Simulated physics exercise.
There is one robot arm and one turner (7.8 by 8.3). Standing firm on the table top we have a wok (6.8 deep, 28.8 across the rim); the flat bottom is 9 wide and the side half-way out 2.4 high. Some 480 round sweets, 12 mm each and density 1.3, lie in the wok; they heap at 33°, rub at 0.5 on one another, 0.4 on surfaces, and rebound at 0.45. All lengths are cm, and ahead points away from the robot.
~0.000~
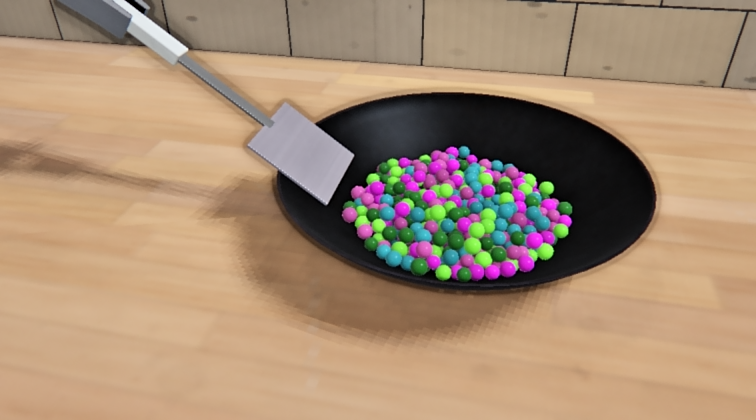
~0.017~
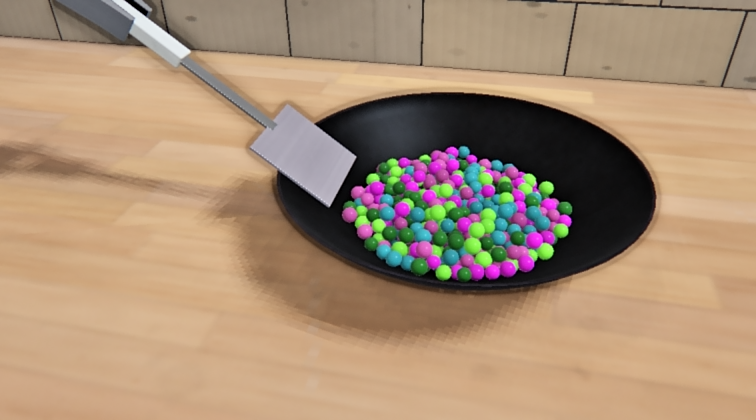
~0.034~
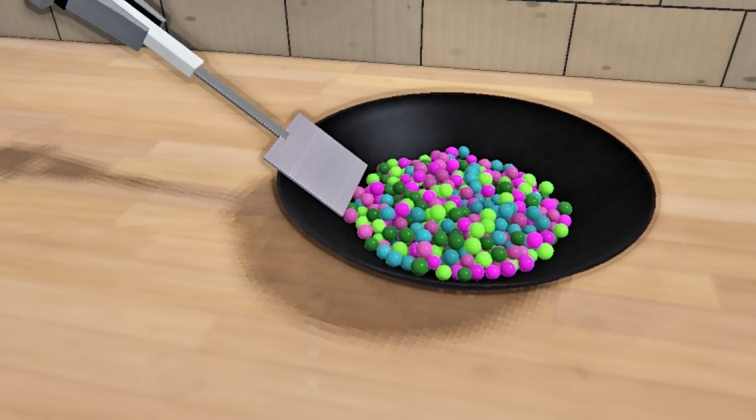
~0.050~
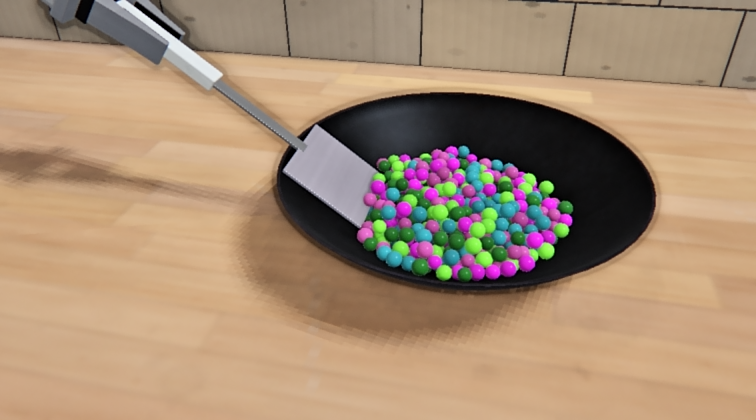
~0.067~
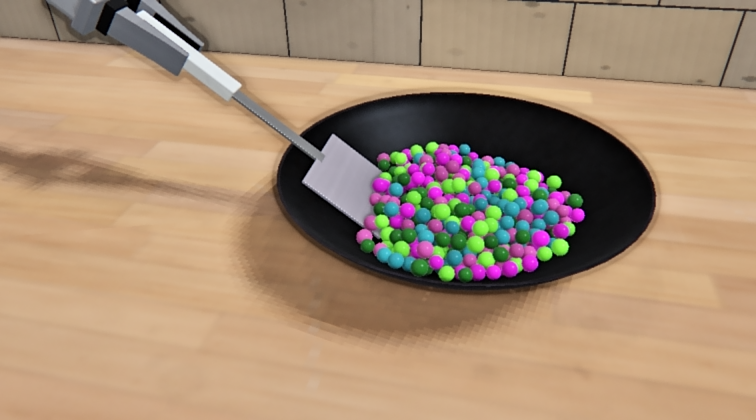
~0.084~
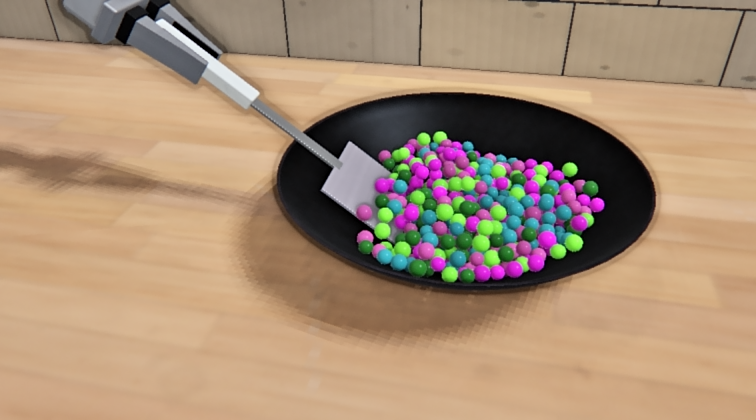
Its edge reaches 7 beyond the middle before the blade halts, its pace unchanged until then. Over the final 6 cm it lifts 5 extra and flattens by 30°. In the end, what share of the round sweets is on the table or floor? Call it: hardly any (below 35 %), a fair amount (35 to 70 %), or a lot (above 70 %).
Hardly any.
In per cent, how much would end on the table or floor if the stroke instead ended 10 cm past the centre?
45 %, roughly.
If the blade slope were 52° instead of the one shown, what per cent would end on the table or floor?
That gives about 20 in a hundred.
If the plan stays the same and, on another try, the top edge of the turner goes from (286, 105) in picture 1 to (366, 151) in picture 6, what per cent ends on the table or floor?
About 30 per cent.
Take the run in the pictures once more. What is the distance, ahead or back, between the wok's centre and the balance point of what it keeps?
I'd say it's roughly 4.0 cm toward the front.
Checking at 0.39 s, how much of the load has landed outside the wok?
Share at that moment: About 10 %.
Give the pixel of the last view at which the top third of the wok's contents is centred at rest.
Roughly at (559, 205).
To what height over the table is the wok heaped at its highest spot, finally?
Roughly 7.5 centimetres.
By 0.12 s, sloping 37°, highest piece 8 above the table; 476 in the wok.
By 0.17 s, sloping 26°, highest piece 9 above the table; 476 in the wok.
By 0.39 s, sloping 7°, highest piece 13 above the table; 361 in the wok, 47 on the table or floor, 68 on the blade or in flight.
By 1.44 s, sloping 7°, highest piece 8 above the table; 361 in the wok, 115 on the table or floor.
Final count, 361 in the wok, 115 on the table or floor. That is 24 % on the table or floor.
